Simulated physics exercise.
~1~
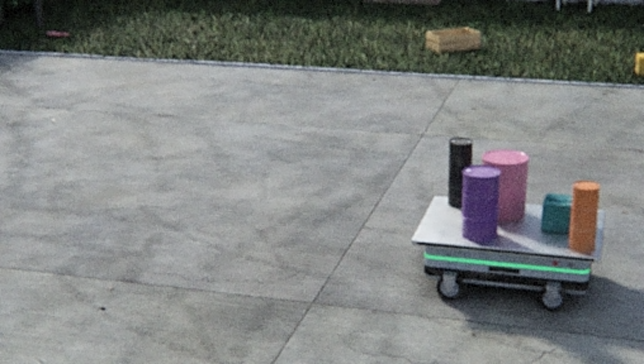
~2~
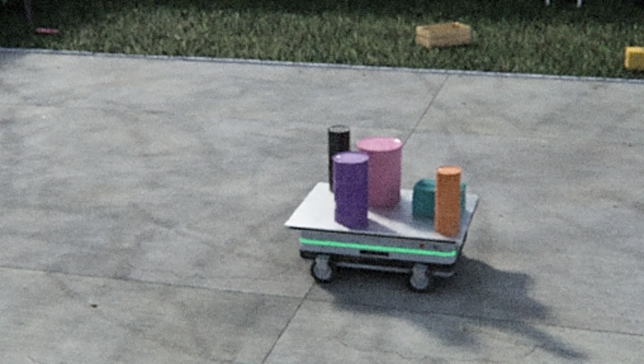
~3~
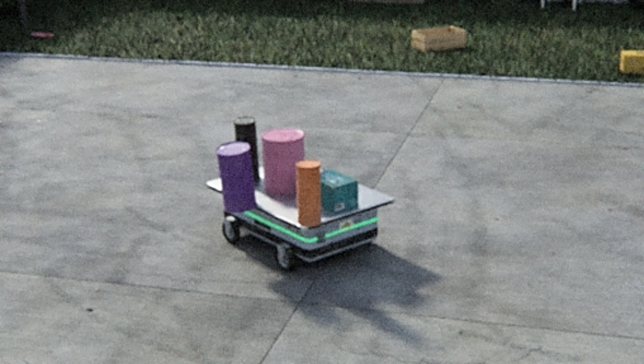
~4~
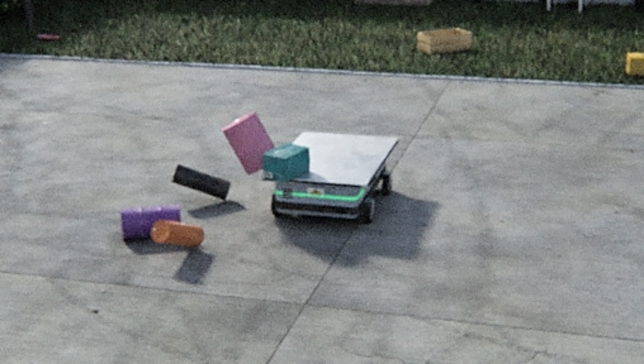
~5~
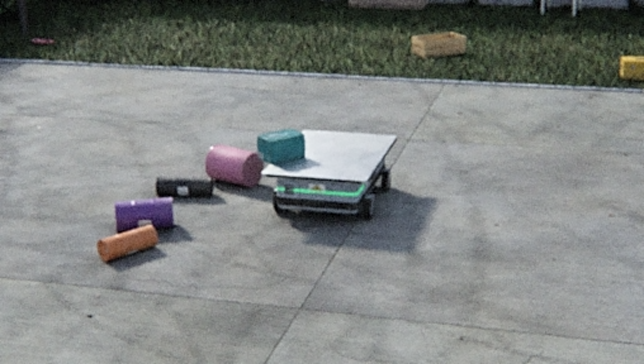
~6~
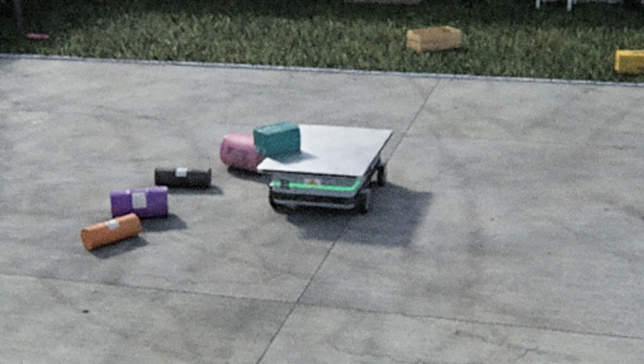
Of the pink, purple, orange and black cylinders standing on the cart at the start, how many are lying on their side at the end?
All four of them, the pink, purple, orange and black cylinders, are lying on their sides on the pavement at the end.
